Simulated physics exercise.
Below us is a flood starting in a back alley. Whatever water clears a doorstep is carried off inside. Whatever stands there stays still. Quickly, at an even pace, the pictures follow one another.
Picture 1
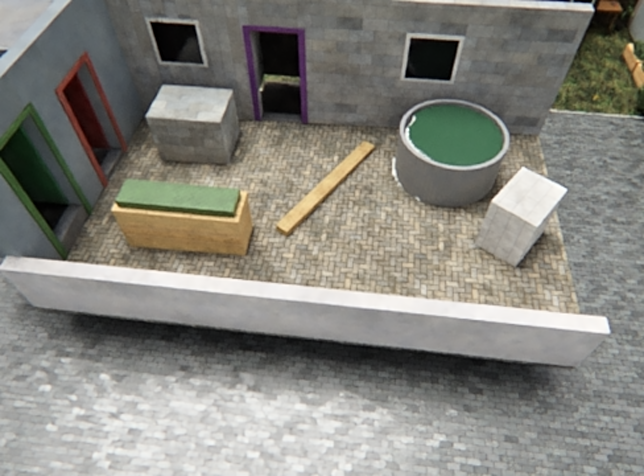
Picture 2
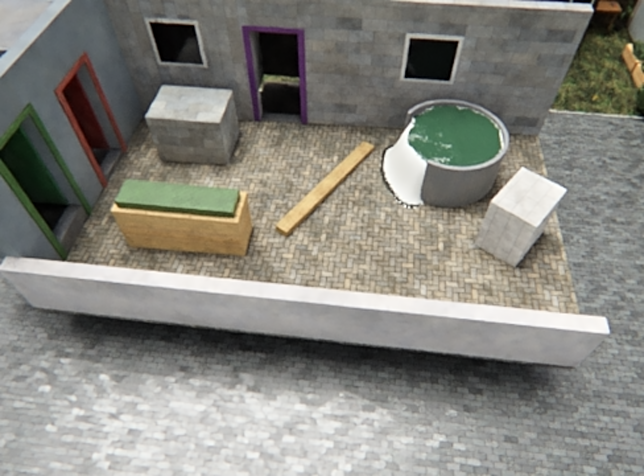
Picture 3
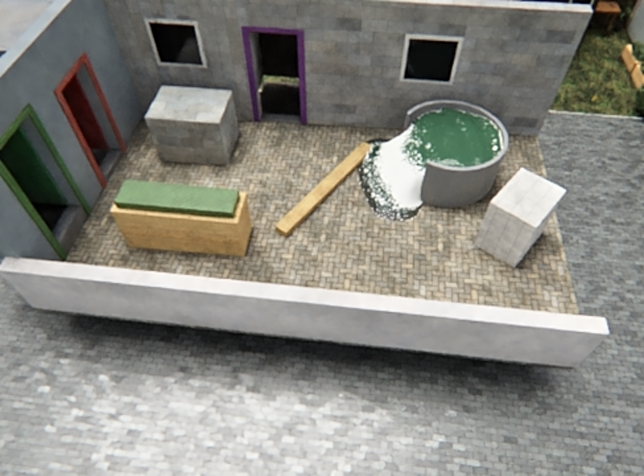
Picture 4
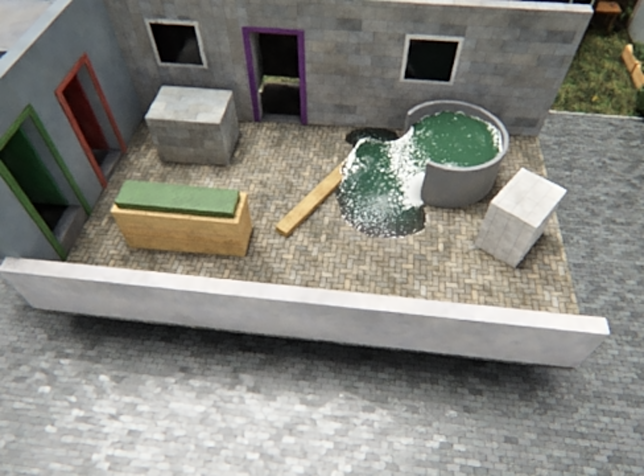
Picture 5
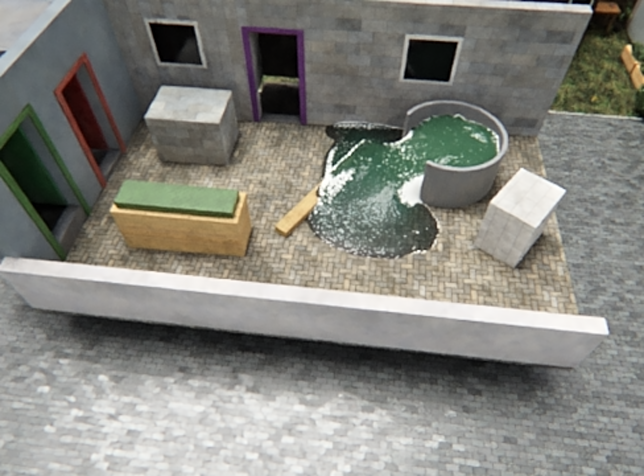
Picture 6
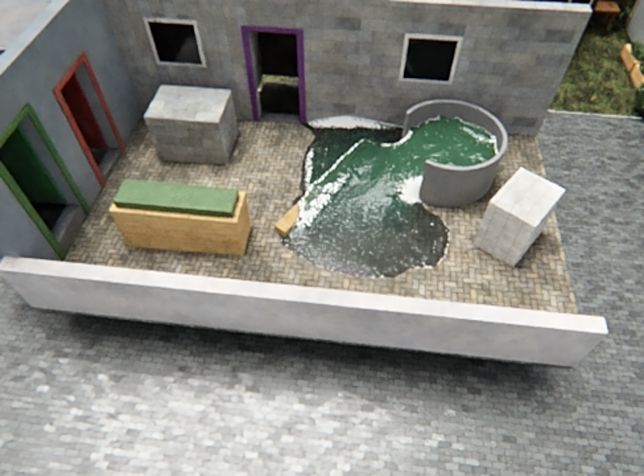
We see a round pool of green water in a paved, walled yard open on its left side, pouring out foaming water that spreads leftward and toward the front wall, covering much of a wooden plank on the ground.
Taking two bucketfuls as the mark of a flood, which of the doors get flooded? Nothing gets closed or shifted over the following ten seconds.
The green door stays below the mark, the red door gets flooded, the purple door gets flooded.
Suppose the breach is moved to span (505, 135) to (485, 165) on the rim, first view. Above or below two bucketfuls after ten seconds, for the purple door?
After that, purple door falls short.
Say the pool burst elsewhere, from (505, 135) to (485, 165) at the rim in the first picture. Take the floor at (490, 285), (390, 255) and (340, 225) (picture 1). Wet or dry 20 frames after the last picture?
Taking the three spots as listed, they end up spared, inundated and inundated.
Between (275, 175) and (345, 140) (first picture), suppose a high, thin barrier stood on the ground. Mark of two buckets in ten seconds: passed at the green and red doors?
Green door falls short; red door exceeds the limit.
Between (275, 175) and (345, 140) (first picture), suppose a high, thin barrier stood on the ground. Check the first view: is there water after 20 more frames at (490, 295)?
There: Clear.
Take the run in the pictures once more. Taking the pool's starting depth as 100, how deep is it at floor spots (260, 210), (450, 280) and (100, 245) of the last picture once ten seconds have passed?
At the three places, in the order asked: Around 8, 2 and 16 per cent.
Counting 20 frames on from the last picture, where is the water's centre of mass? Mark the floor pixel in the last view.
My reading is close to (244, 205).
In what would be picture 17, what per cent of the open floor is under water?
I make it 65 per cent.
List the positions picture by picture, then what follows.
The round pool at (453, 135) is whole and still, in the first picture.
Water pours out at (401, 163) and has run to (393, 148), in the second picture.
The front is at (375, 142), out from the gap at (400, 165), in the third picture.
Water pours out at (400, 168) and has run to (356, 133), in the fourth picture.
Water pours out at (399, 168) and has run to (325, 237), in the fifth picture.
The front is at (295, 248), out from the gap at (399, 168), in the sixth picture.
A moment on, water covers 45 % of the floor; the green door not reached, the red door not reached, the purple door wet at the sill, nothing in.
Next, water covers 65 % of the floor; the green door not reached, the red door wet at the sill, nothing in, the purple door under two buckets in.
Then, water covers 70 % of the floor; the green door wet at the sill, nothing in, the red door over two buckets in, the purple door under two buckets in.
Later, water covers 80 % of the floor; the green door wet at the sill, nothing in, the red door far over two buckets in, the purple door over two buckets in.
In the end, water covers 80 % of the floor; the green door wet at the sill, nothing in, the red door far over two buckets in, the purple door over two buckets in.
